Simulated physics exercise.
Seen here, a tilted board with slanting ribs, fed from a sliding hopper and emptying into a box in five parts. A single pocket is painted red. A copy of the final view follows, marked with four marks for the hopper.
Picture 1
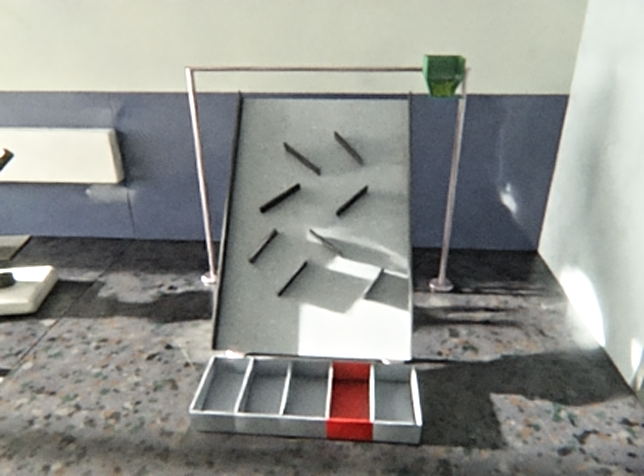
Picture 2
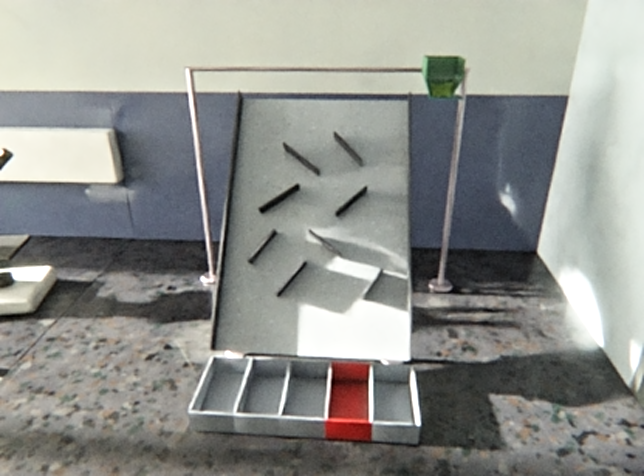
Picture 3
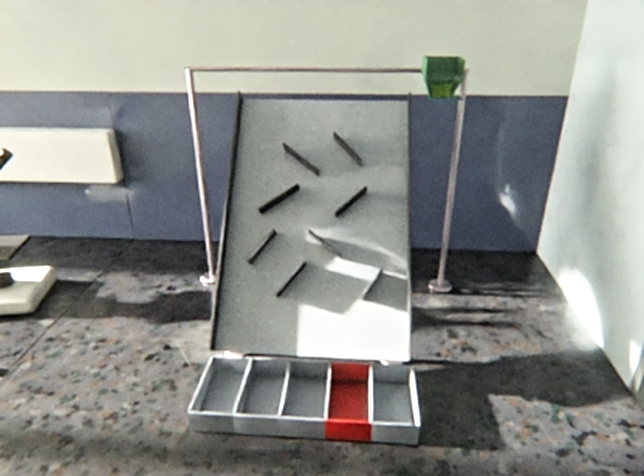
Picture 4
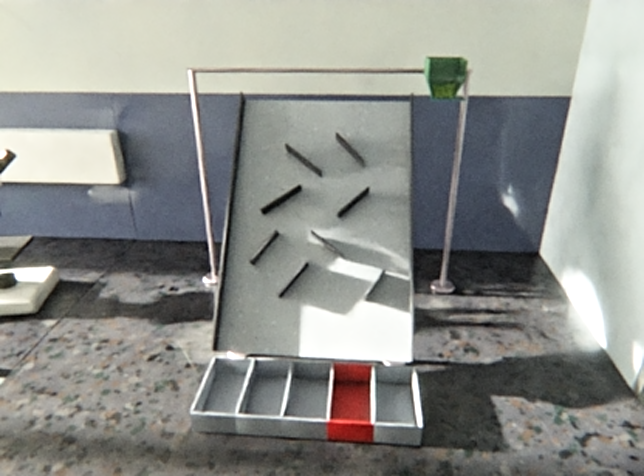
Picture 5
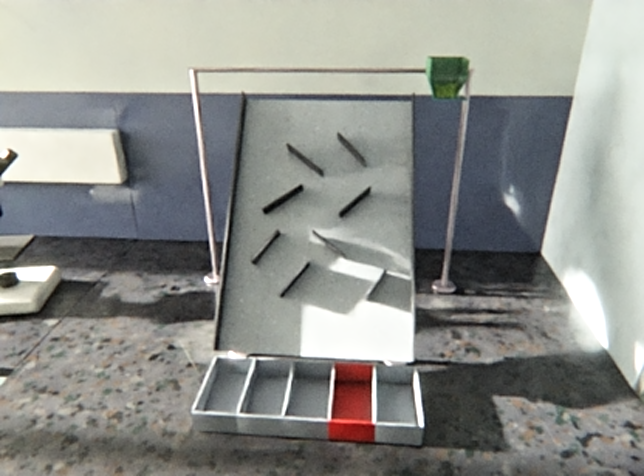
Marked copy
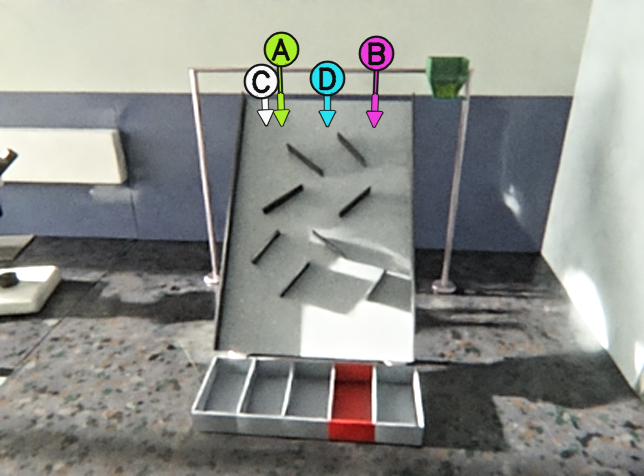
On a speckled stone counter against a dark blue and pale green wall, the view is from the front and slightly above. A grey tilted board with dark slanting ribs stands beneath a metal rail carrying a green hopper at the right end, above a pale five-part box with one red pocket, second from right. Nothing in the setup moves; only the camera shifts very slightly.
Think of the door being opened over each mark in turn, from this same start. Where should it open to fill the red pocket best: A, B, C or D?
The best mark is D.
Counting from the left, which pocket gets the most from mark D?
The fourth from the left.
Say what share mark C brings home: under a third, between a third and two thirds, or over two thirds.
It is under a third.
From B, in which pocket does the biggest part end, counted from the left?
The fifth.
On the marked copy, mark A meets the board at (281, 120); mark B meets the board at (374, 121); mark C meets the board at (266, 119); mark D meets the board at (327, 120).
With A, only a few in the red pocket, the bulk in other pockets, close to a quarter outside the box.
With B, only a few in the red pocket, the bulk in other pockets, close to a quarter outside the box.
With C, none at all in the red pocket, all but a few in other pockets, a small share outside the box.
With D, close to half in the red pocket, close to half in other pockets.
